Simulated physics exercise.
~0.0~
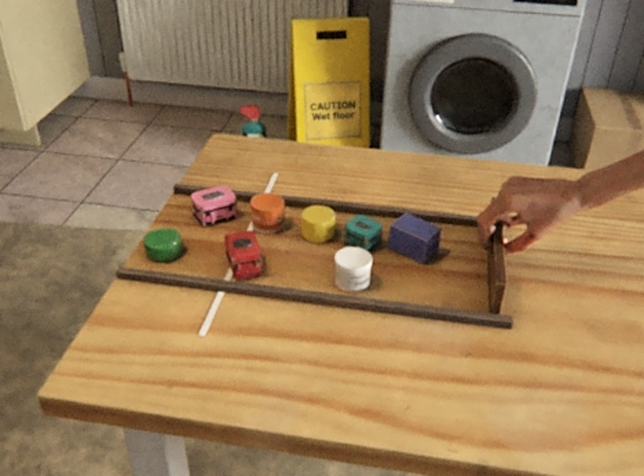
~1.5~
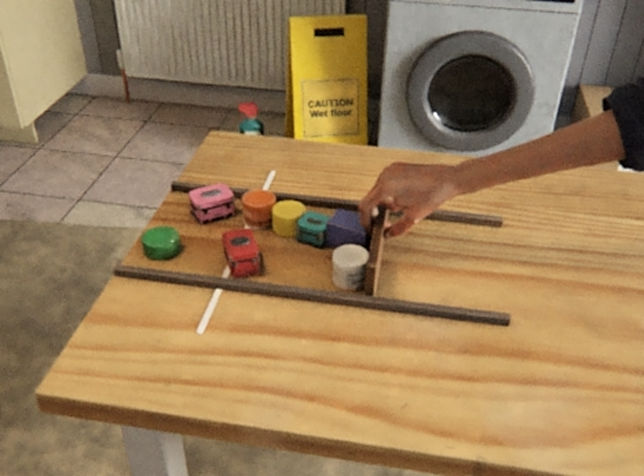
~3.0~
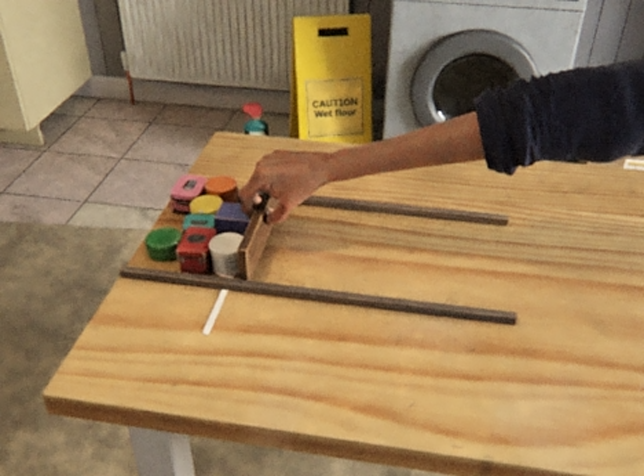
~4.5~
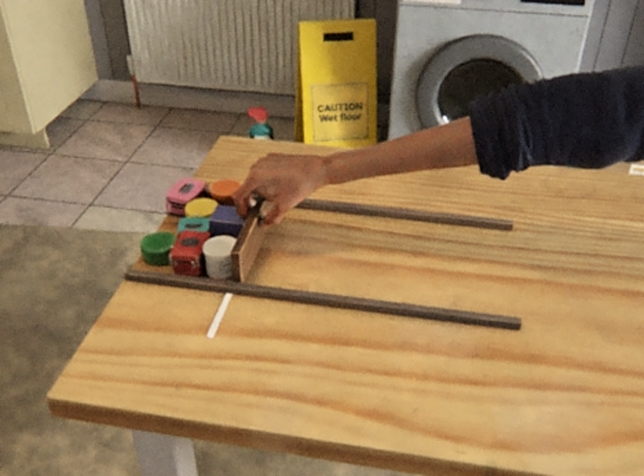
Hand sliding an upright wooden board leftward along a channel, bunching colourful lids, toy cars and blocks near the table's end, none falling.
